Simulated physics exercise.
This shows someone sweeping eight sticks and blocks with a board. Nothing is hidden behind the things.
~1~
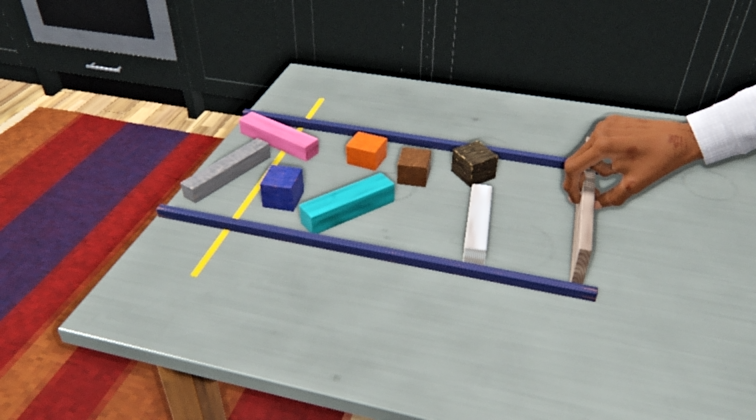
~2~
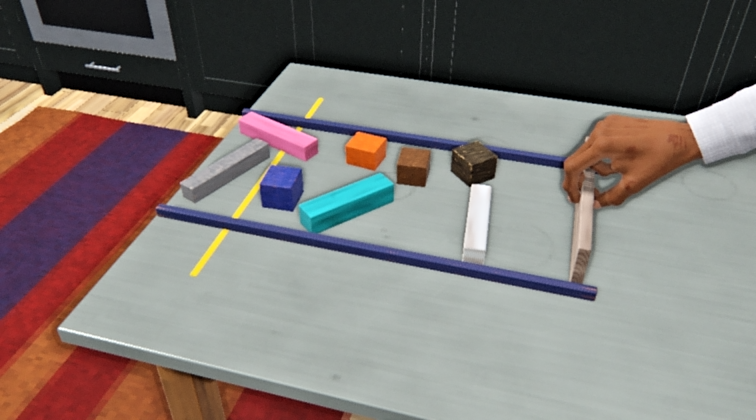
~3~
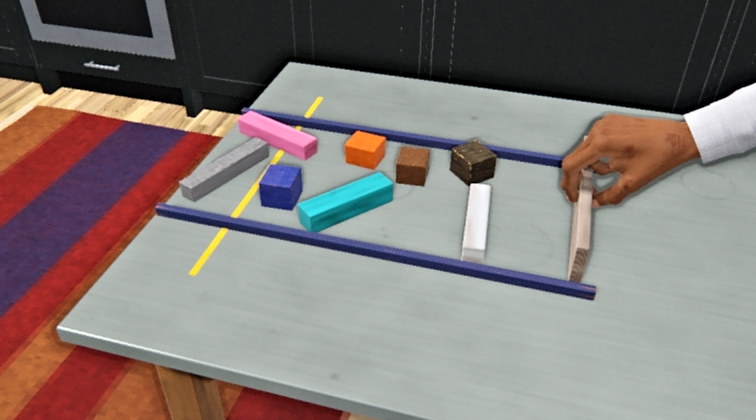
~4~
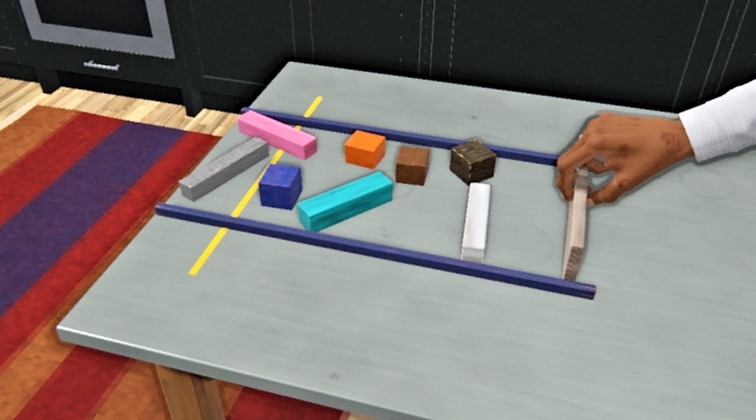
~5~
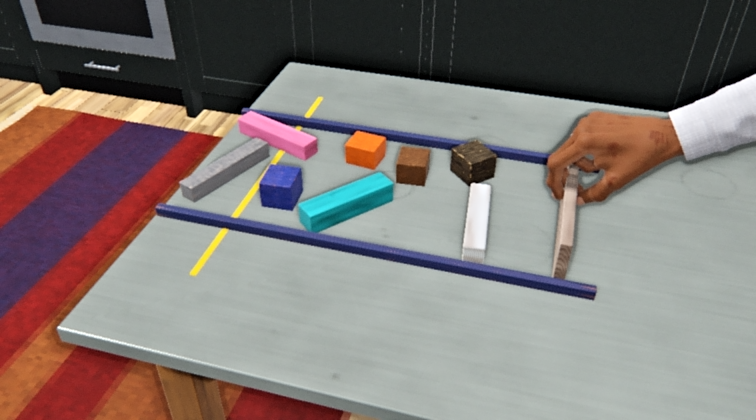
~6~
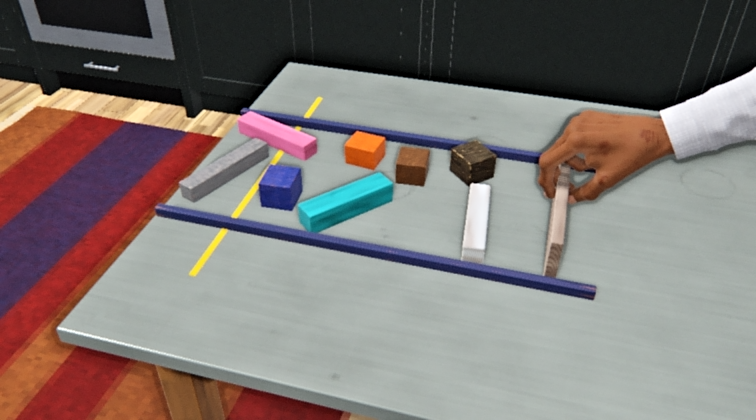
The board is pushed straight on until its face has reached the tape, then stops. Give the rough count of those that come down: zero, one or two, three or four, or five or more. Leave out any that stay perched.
The number that fall off is one or two.
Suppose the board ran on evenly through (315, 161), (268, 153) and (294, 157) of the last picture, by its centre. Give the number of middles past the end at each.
It would be 0, 2 and 0.
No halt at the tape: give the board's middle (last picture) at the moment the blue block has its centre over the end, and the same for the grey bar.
For the blue block at (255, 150), for the grey bar at (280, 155).
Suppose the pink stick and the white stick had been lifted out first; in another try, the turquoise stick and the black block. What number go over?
It would be 0 and 1.
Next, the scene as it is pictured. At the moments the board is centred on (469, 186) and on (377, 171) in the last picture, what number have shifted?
2 and 5.
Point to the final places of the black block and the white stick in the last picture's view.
First (279, 123), then (244, 181).
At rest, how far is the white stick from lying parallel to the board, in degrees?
About 0°.
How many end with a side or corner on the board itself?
It touches 3.
Early on, none off yet; grey bar at rest near (226, 169); pink stick at rest near (277, 135); blue block at rest near (281, 187).
A while later, none off yet; grey bar at rest near (226, 169); pink stick moving near (271, 134); blue block at rest near (281, 187).
Finally, the number that fall off is one or two; lost, pink stick and grey bar.
